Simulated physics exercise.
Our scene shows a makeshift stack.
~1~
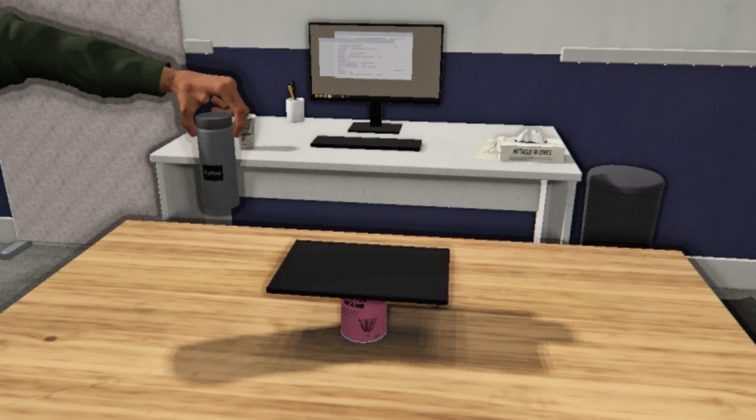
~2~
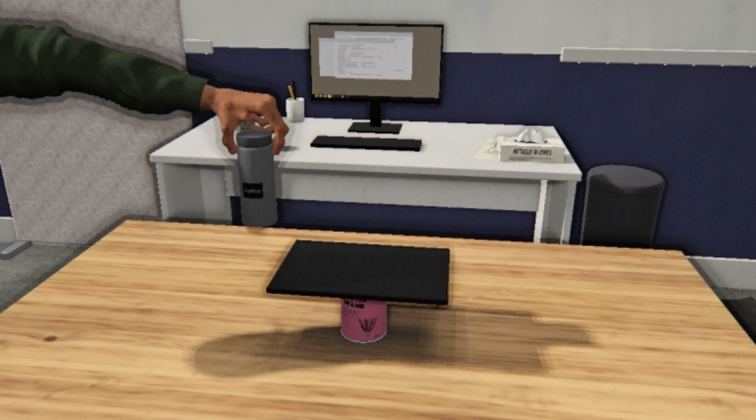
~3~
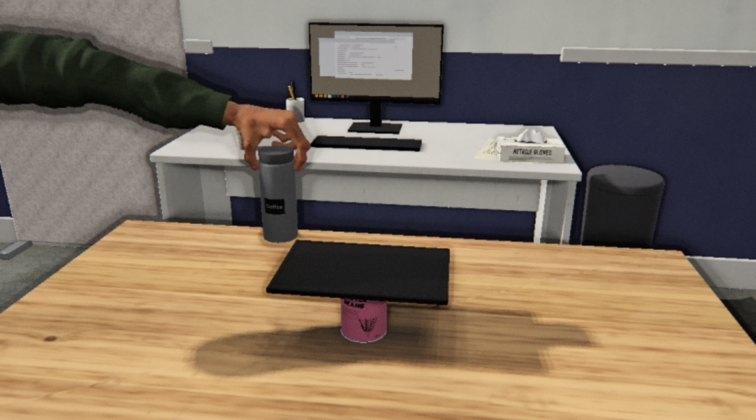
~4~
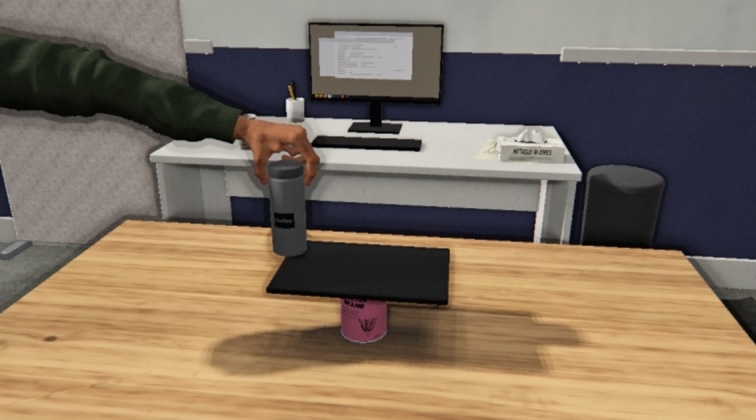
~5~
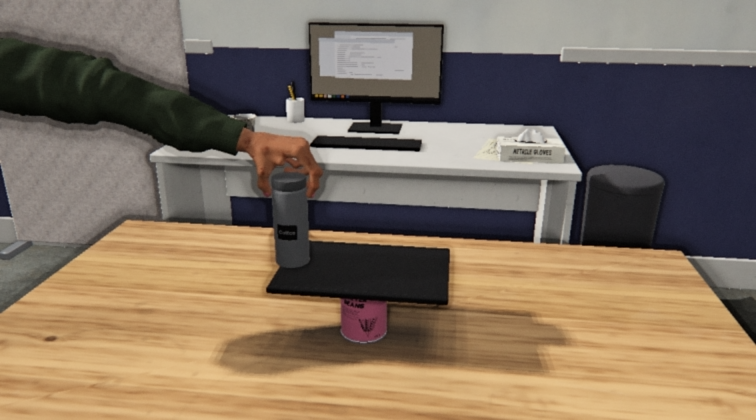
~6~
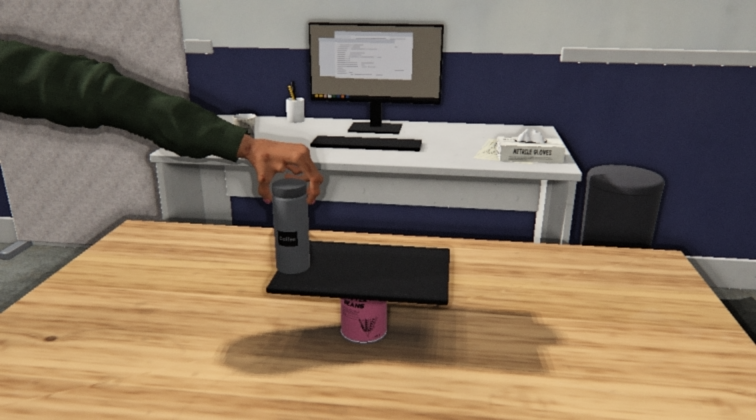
A hand lowers a grey jar rightward and down onto the left end of a black lid.
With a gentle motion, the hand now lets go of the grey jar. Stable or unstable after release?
Most likely the stack fails.
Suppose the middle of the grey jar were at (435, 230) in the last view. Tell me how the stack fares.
Well, it crumbles then.
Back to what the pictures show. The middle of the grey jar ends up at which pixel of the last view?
The object ends up somewhere around (225, 320).
Then, 0.30 s later than the last frame, grey jar now fallen; black lid tilted by 27°.
Then, 0.40 s later than the last frame, black lid tilted by 56°.
Then, 0.50 s later than the last frame, black lid tilted by 69°.
Then, 1.00 s later than the last frame, black lid tilted by 45°.
When it is over, fallen, grey jar; lying over in the stack, black lid; pink tin as before. End places, in pixels of the last picture, grey jar near (225, 319). The stack comes apart.
